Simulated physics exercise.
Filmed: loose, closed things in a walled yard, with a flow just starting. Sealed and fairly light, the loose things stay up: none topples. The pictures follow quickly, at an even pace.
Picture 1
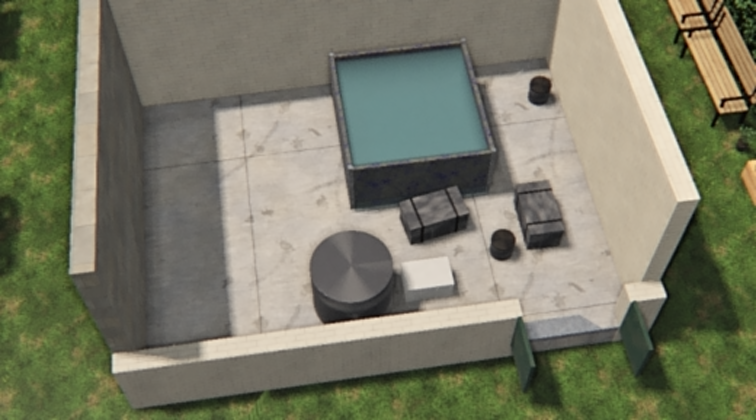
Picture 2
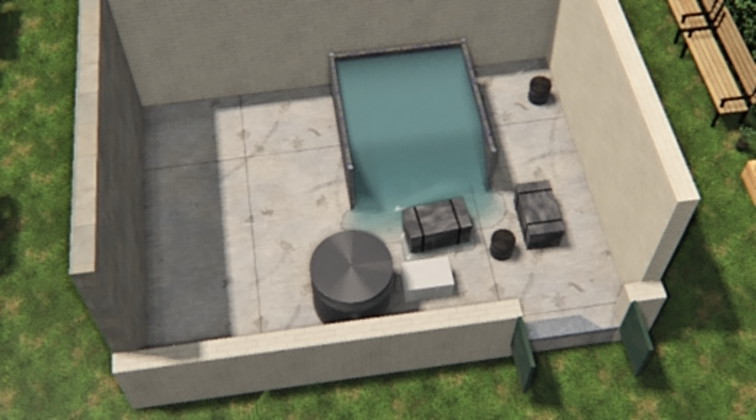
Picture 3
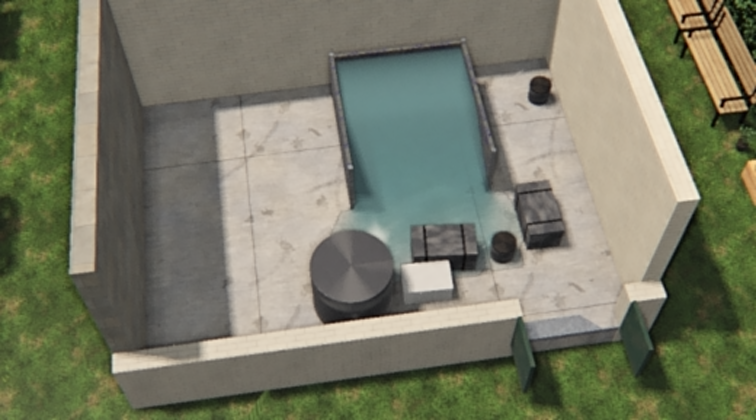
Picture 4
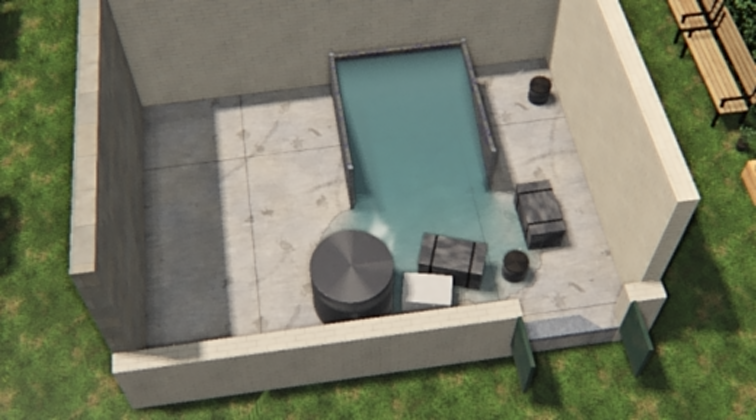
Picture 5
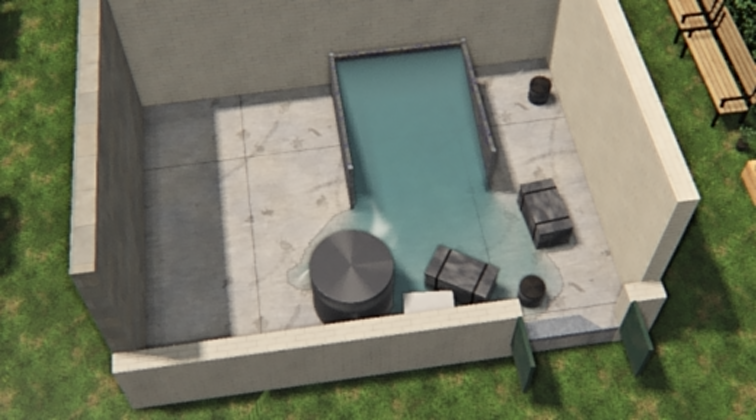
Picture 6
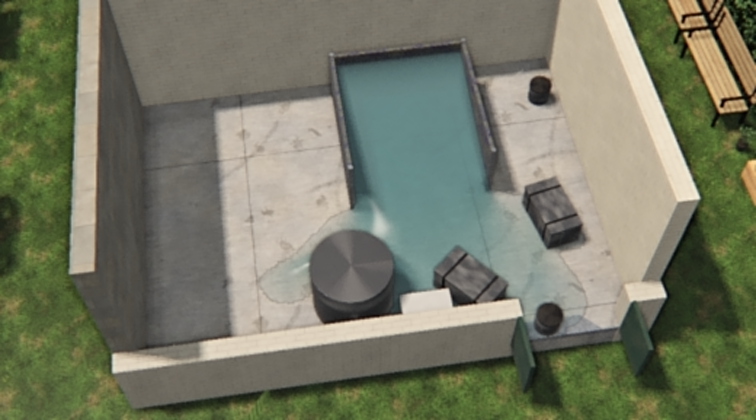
Teal water pours from the open front of a dark-edged tank in a pale-walled yard, seen from a fixed, high viewpoint. A round dark drum, a white block, strapped dark trunks and small black pails sit around it, with green gates at lower right. The water spreads around the drum, pushing the nearer trunk, then the block and front pail toward the front wall and gateway, while the right-hand trunk shifts slightly.
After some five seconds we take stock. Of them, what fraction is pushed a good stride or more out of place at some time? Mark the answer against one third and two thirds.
Two thirds or more of them.
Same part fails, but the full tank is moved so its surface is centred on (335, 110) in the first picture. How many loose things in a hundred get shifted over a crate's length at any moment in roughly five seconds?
That comes out at some 100 %.
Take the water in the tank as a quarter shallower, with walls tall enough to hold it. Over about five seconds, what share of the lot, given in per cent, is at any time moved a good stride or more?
Close to 100 %.
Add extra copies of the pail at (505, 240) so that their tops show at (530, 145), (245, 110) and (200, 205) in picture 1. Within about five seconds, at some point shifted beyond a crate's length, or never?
Listed in sequence, the answers are displaced a stride, remains nearby and displaced a stride.
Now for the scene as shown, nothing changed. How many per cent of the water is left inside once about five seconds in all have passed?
Close to 72 per cent.
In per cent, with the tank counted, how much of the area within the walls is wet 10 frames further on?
I reckon around 65 per cent.
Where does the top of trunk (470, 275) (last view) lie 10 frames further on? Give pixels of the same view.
Near (574, 262).
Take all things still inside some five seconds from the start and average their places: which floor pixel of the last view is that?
I'd put it roughly at (467, 165).
A moment on, 3 of 5 are well off their spots; 2 afloat.
Next, 3 of 5 are well off their spots; 2 afloat.
Later, 4 of 5 are well off their spots; 3 afloat.
In the end, 4 of 5 are well off their spots, and 5 have been at some point; 3 afloat.
